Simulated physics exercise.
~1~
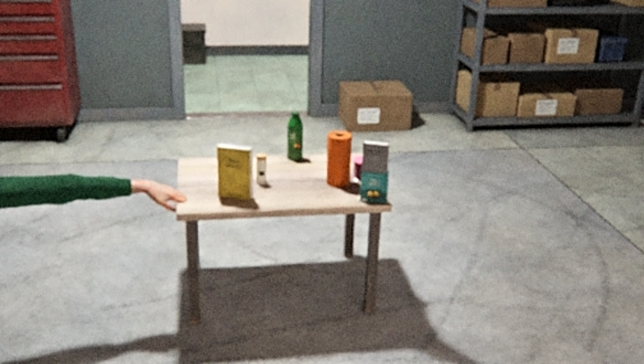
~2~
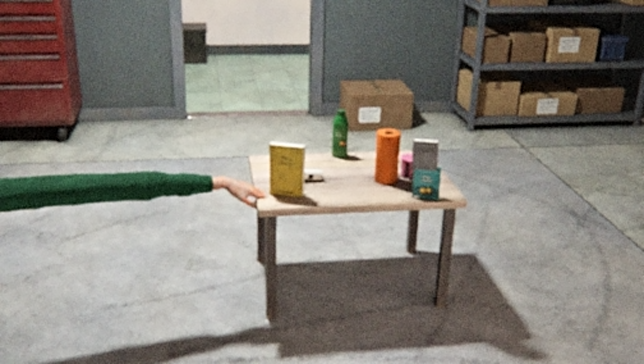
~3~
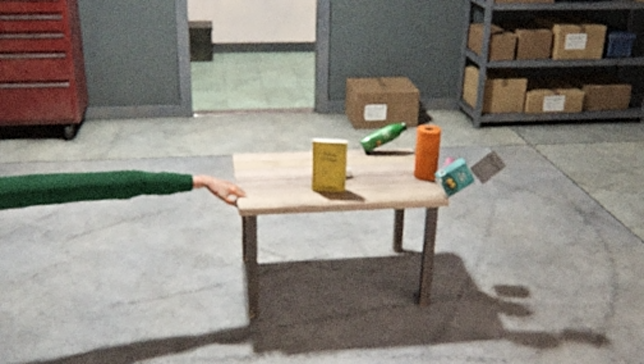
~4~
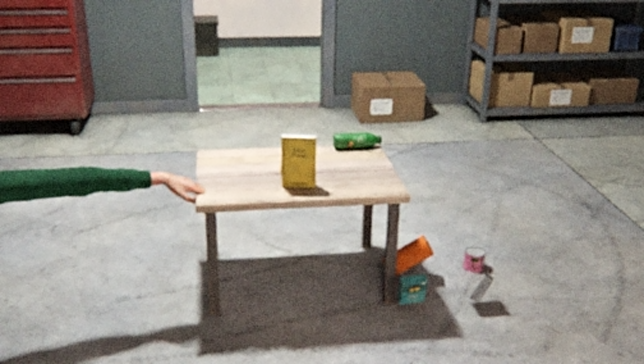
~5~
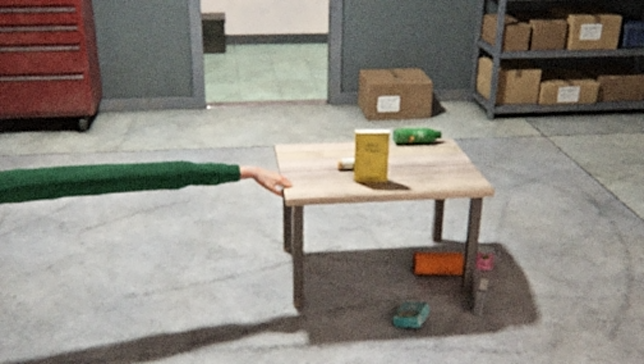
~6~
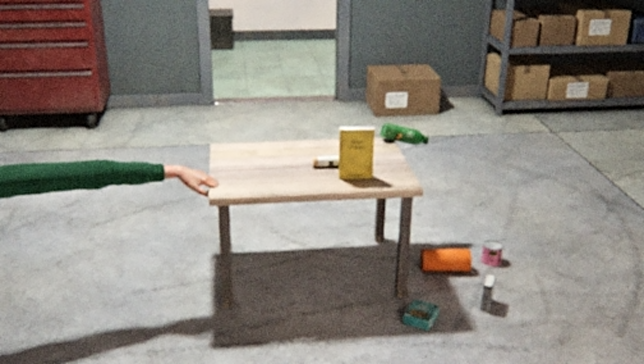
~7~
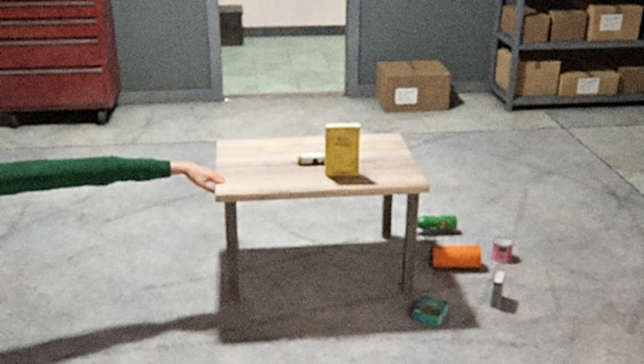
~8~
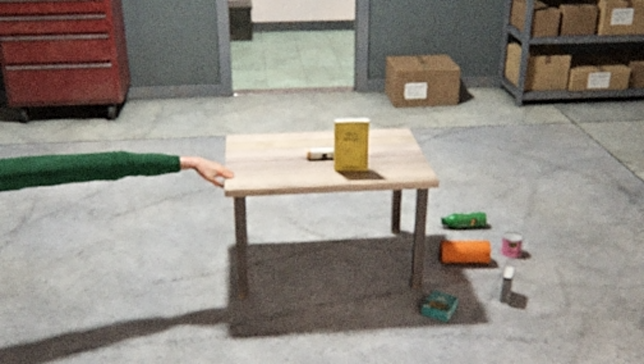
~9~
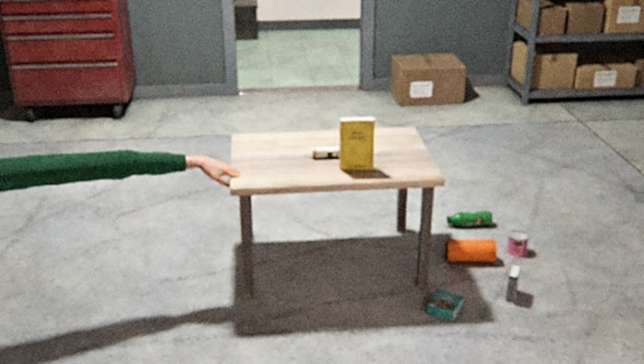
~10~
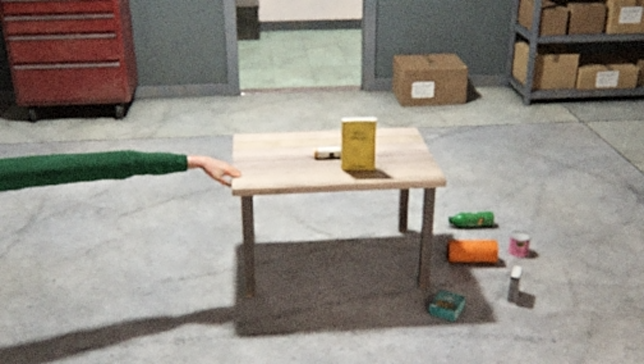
Green-sleeved arm shoving a small table right and back repeatedly, toppling several items to the floor while a yellow book stays upright.
